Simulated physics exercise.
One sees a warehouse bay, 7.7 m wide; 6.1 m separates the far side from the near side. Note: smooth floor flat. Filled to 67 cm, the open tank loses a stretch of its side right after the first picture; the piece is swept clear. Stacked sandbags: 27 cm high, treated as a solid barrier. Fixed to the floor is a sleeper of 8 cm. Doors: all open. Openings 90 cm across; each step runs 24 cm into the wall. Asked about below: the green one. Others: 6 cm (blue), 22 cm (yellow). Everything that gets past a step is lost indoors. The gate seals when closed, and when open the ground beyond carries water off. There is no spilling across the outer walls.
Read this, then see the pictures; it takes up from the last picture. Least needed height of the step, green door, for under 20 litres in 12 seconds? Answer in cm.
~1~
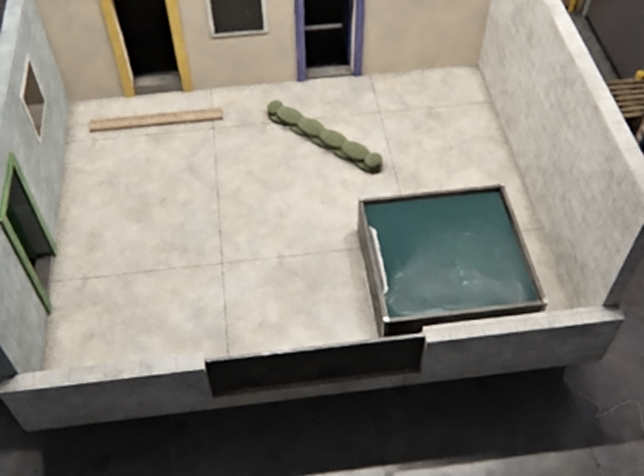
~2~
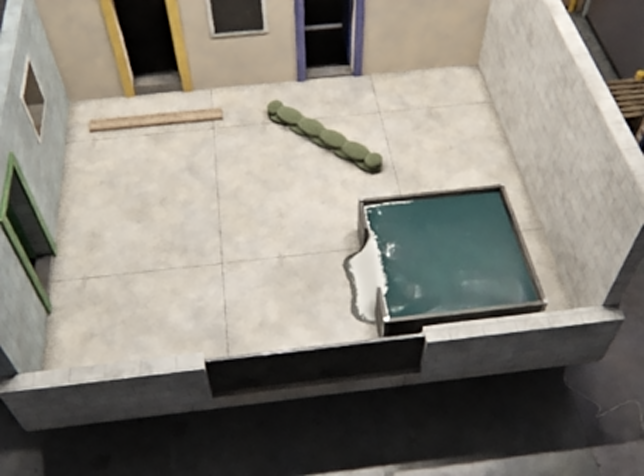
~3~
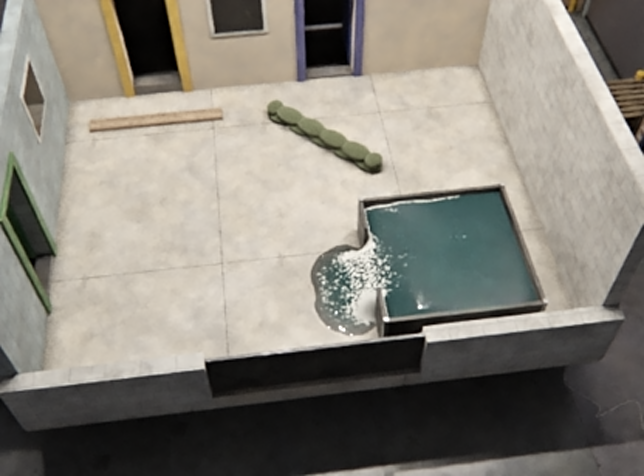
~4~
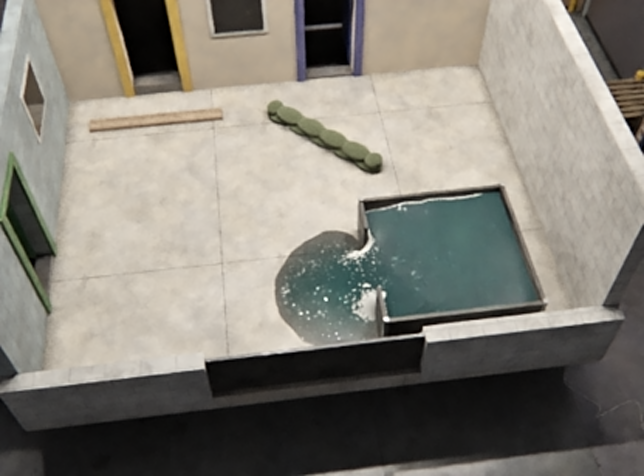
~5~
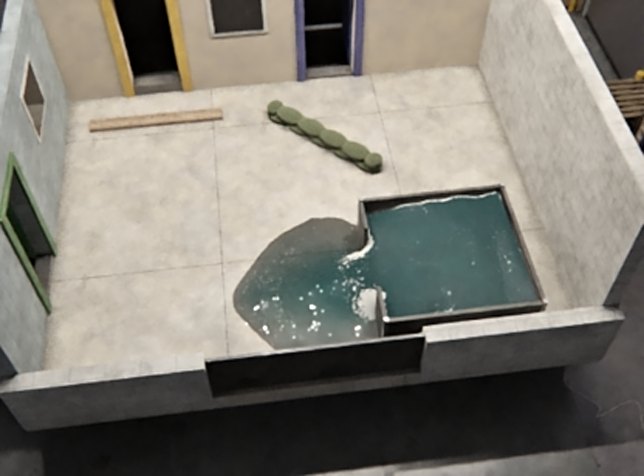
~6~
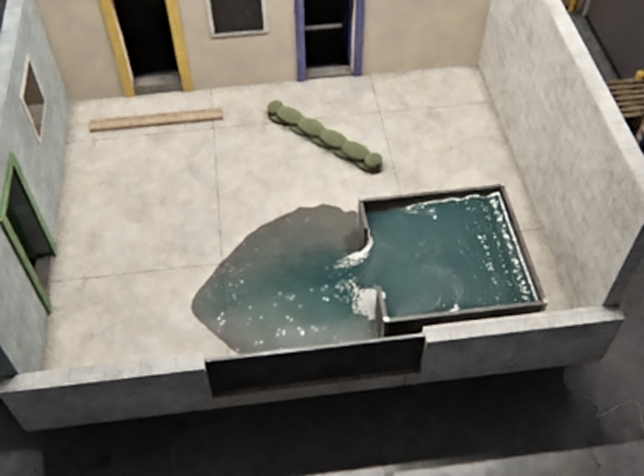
Some 17 cm.
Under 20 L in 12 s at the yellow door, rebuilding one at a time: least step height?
Yellow - roughly 9.0 cm.
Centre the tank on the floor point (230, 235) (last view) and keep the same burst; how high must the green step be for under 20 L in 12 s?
I'd put it at close to 36 cm.
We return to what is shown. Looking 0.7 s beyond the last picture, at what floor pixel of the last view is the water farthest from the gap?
I'd put the front's tip around (46, 345).
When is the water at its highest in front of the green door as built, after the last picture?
Approximately 2.0 s.
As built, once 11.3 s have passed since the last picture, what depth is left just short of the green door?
Lab note: Depth approx. 7.5 cm.
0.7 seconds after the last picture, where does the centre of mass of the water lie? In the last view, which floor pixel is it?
Roughly (383, 286).
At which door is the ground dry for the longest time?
That's the blue door.
Then, 0.7 s after the last picture water covers 30 % of the floor, deepest (38 cm) near (364, 288); it has not reached the green door.
Then, 2.3 s after the last picture water covers 50 % of the floor, deepest (34 cm) near (55, 377); 22 cm at the green door, 58 litres in over its 9 cm step.
Then, 11.3 s after the last picture water covers 95 % of the floor, deepest (12 cm) near (56, 246); 7 cm at the green door, 139 litres in over its 9 cm step.
At the green door as built, the water peaked near 22 cm, 2.1 s after the last picture.
With a step of 14 cm, 42 litres would have come in within the 12 s; with 19 cm, 8 litres. So under 20 litres takes about 17 cm.
